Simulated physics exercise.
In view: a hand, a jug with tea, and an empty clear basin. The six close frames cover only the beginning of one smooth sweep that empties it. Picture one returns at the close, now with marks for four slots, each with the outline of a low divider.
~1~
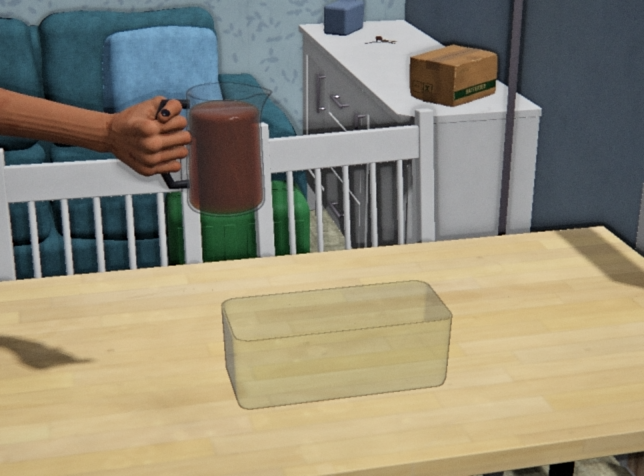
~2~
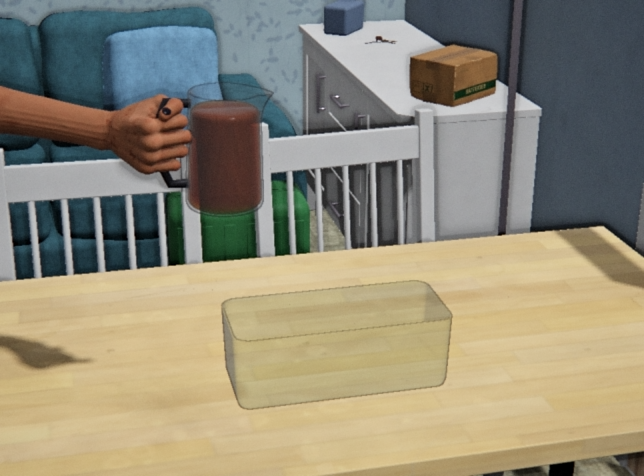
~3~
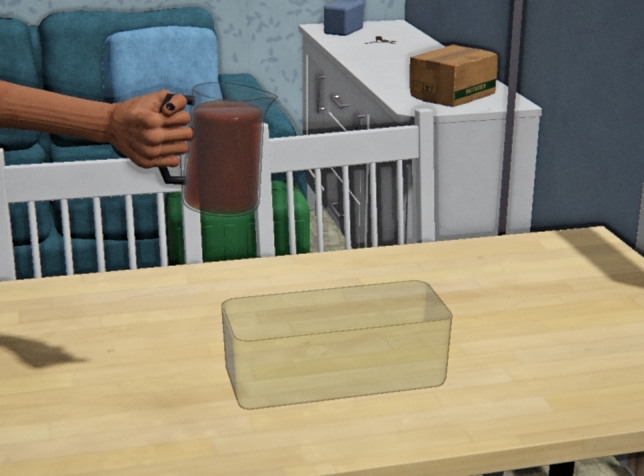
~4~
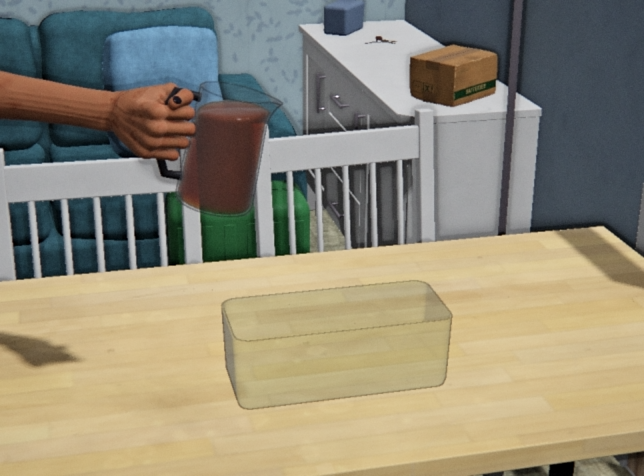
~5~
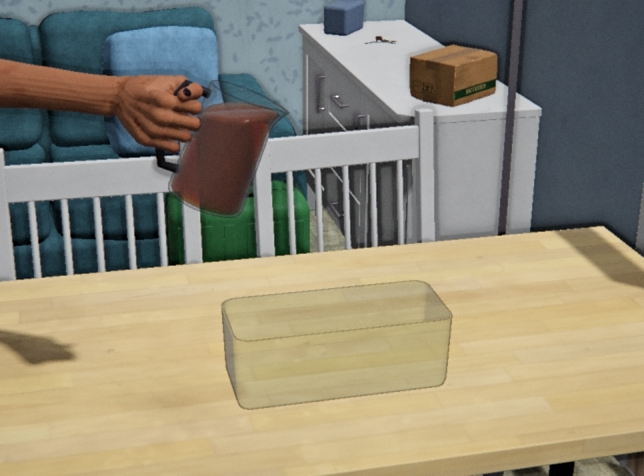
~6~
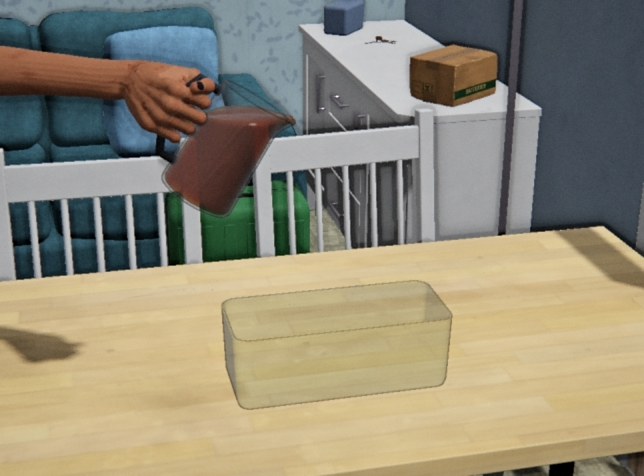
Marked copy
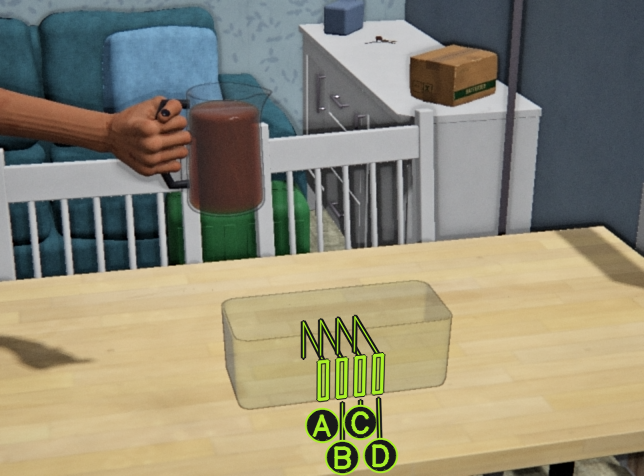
Hand tilting a clear jug of reddish-brown liquid gradually to the right above an empty clear basin on a wooden table.
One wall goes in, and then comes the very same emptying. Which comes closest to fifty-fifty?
Use place D.
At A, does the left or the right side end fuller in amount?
More ends on the right.
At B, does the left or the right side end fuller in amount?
More ends on the right.
On the marked copy, A at (324, 405); B at (342, 403); C at (360, 400); D at (378, 398).
For place A, about 4 % ends left of the wall and 91 % right of it; 5 % is lost outside.
For place B, about 6 % ends left of the wall and 91 % right of it; 4 % is lost outside.
For place C, about 16 % ends left of the wall and 80 % right of it; 4 % is lost outside.
For place D, about 57 % ends left of the wall and 39 % right of it; 4 % is lost outside.
